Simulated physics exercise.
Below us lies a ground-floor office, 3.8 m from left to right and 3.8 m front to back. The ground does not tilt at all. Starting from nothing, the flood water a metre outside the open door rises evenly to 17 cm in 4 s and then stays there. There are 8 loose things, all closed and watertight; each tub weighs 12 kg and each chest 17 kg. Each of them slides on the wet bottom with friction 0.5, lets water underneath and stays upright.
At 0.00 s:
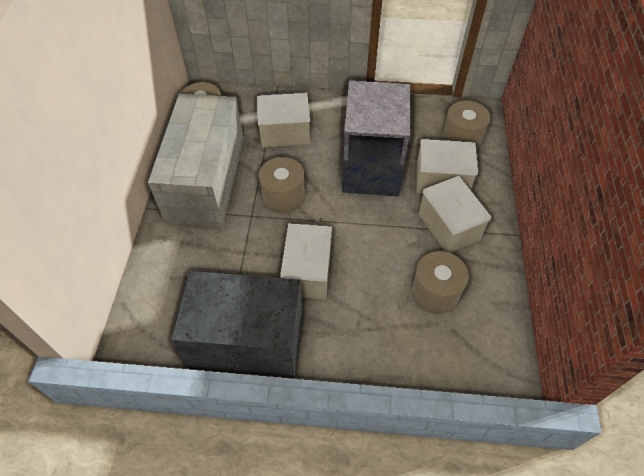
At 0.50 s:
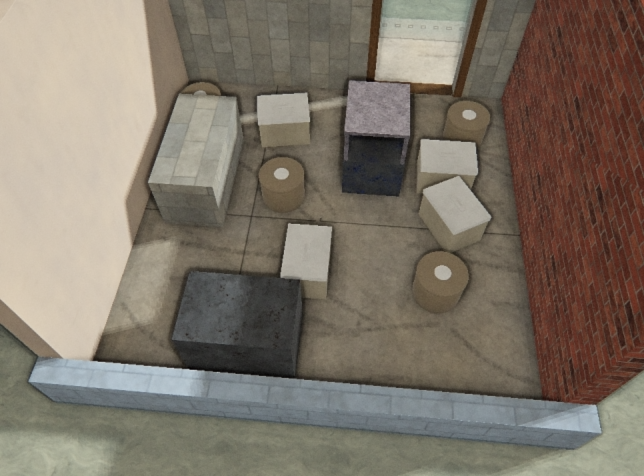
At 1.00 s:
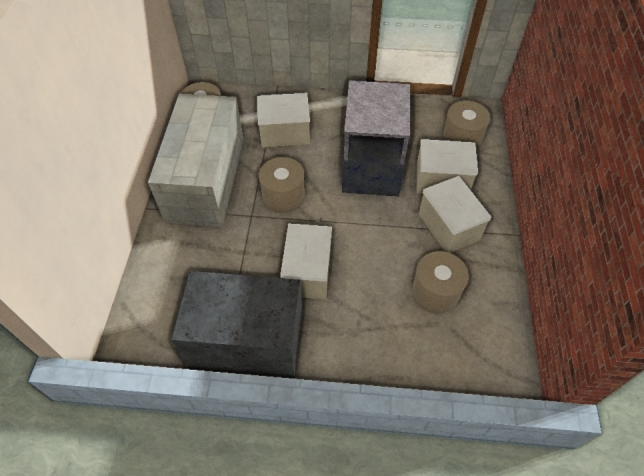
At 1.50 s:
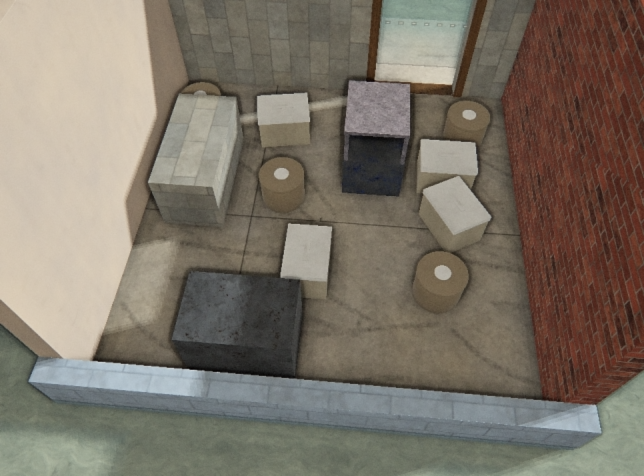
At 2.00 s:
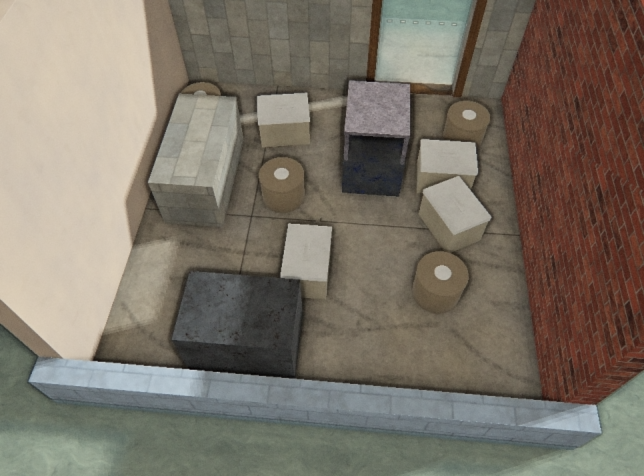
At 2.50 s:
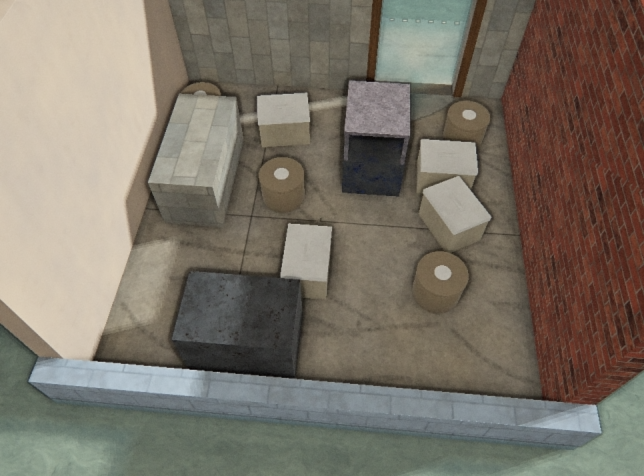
A walled room holding pale boxes, round tubs and dark blocks stays still while greenish water spreads over the ground outside.
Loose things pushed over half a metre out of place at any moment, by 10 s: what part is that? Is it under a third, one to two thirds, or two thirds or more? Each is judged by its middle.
I expect the share that gets shoved will be below a third.
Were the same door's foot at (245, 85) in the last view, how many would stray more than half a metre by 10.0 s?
2.
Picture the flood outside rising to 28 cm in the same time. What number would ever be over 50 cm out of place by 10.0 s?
That would make 7 of them.
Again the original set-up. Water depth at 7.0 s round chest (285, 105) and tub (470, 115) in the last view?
About 3 and 9 cm.
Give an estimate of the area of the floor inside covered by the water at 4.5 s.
3.0 m2.
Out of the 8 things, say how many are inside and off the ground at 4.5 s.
At that time, 0.
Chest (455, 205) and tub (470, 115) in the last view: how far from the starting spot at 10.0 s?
The first is 30 cm from its start, the second 80 cm.
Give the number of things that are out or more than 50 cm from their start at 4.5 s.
I get 0.
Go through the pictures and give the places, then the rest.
A tub at (469, 115), on the bottom; a chest at (307, 250), on the bottom; 0.0 m2 under water; 0 of 8 have shifted, in the first frame.
A tub at (469, 115), on the bottom; a chest at (307, 250) rests on the ground; 0.0 m2 under water; 0 of 8 have shifted, in the second frame.
A tub at (469, 115) rests on the ground; a chest at (307, 250) rests on the ground; water covers 0.0 m2; 0 of 8 have shifted, in the third frame.
A tub at (469, 115), on the bottom; a chest at (307, 250) rests on the ground; 0.0 m2 under water; 0 of 8 have shifted, in the fourth frame.
A tub at (469, 115), on the bottom; a chest at (307, 250), on the bottom; 0.0 m2 under water; 0 of 8 have shifted, in the fifth frame.
A tub at (469, 115) rests on the ground; a chest at (307, 250), on the bottom; water covers 0.2 m2; 0 of 8 have shifted, in the sixth frame.
After 3.5 s 0 of 8 are over 50 cm from their spots; 0 afloat.
After 4.5 s 0 of 8 are over 50 cm from their spots; 0 afloat.
After 7.0 s 0 of 8 are over 50 cm from their spots; 1 afloat.
After 10.0 s 2 of 8 are over 50 cm from their spots, and 2 have been at some point; 1 afloat.
